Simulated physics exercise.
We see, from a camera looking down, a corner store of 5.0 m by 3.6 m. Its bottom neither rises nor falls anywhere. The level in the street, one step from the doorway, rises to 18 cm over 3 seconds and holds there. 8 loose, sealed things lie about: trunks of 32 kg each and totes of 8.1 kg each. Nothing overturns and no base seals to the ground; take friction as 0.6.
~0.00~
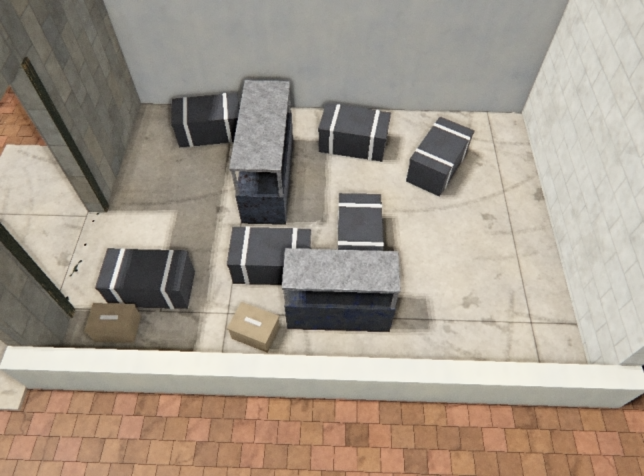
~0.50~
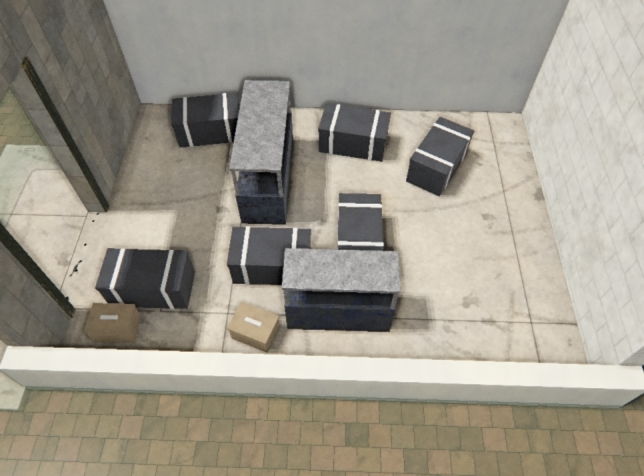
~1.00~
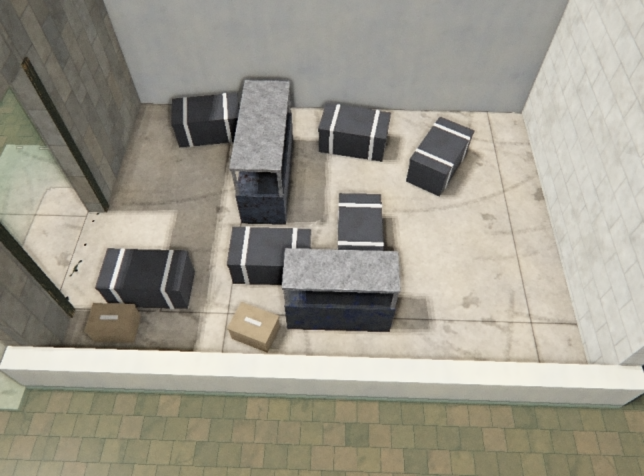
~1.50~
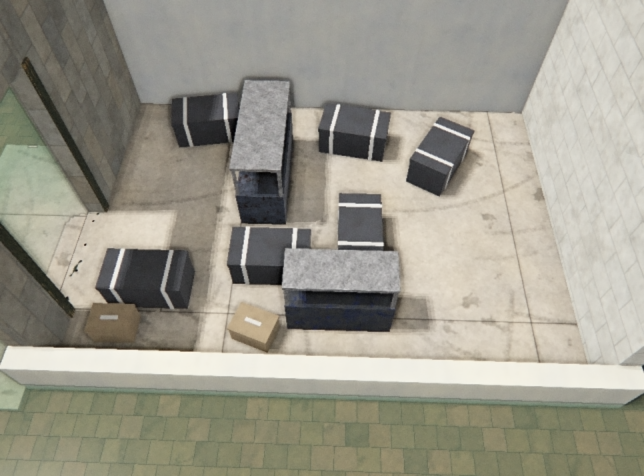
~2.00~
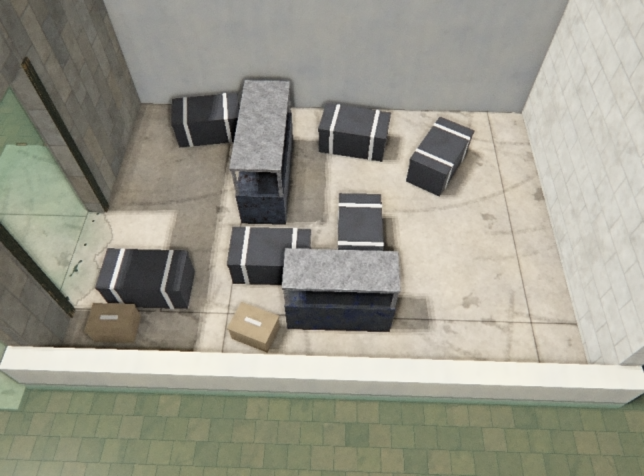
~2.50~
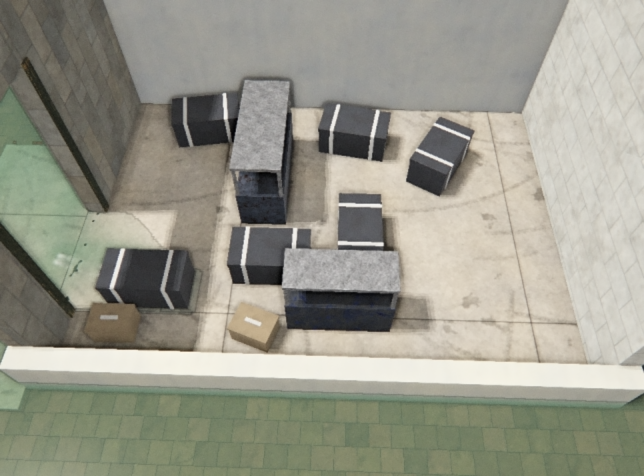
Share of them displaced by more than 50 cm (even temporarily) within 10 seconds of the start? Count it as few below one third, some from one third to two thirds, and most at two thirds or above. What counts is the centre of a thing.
Some.
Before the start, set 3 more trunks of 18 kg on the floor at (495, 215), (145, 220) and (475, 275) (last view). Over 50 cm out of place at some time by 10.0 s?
First one stays inside the line, second one crosses the line, third one stays inside the line.
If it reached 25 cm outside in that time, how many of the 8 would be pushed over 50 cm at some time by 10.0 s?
With that change, 7 of them.
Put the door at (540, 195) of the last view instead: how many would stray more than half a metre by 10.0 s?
The answer would then be 1.
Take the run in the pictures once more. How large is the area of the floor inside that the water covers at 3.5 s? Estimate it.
Around 2.5 m2 of it.
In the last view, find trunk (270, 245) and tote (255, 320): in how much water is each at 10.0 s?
I'd put it at 11 cm and 8 cm respectively.
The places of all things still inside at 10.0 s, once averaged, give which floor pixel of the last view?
It works out to somewhere near (336, 237) on the floor.
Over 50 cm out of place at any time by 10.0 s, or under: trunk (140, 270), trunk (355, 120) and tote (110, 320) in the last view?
So that's beyond it for the first, inside it for the second and beyond it for the last.
After 3.5 s 0 of 8 are over 50 cm from their spots; 0 afloat.
After 4.5 s 0 of 8 are over 50 cm from their spots; 0 afloat.
After 7.0 s 2 of 8 are over 50 cm from their spots; 2 afloat.
After 10.0 s 4 of 8 are over 50 cm from their spots, and 4 have been at some point; 4 afloat.
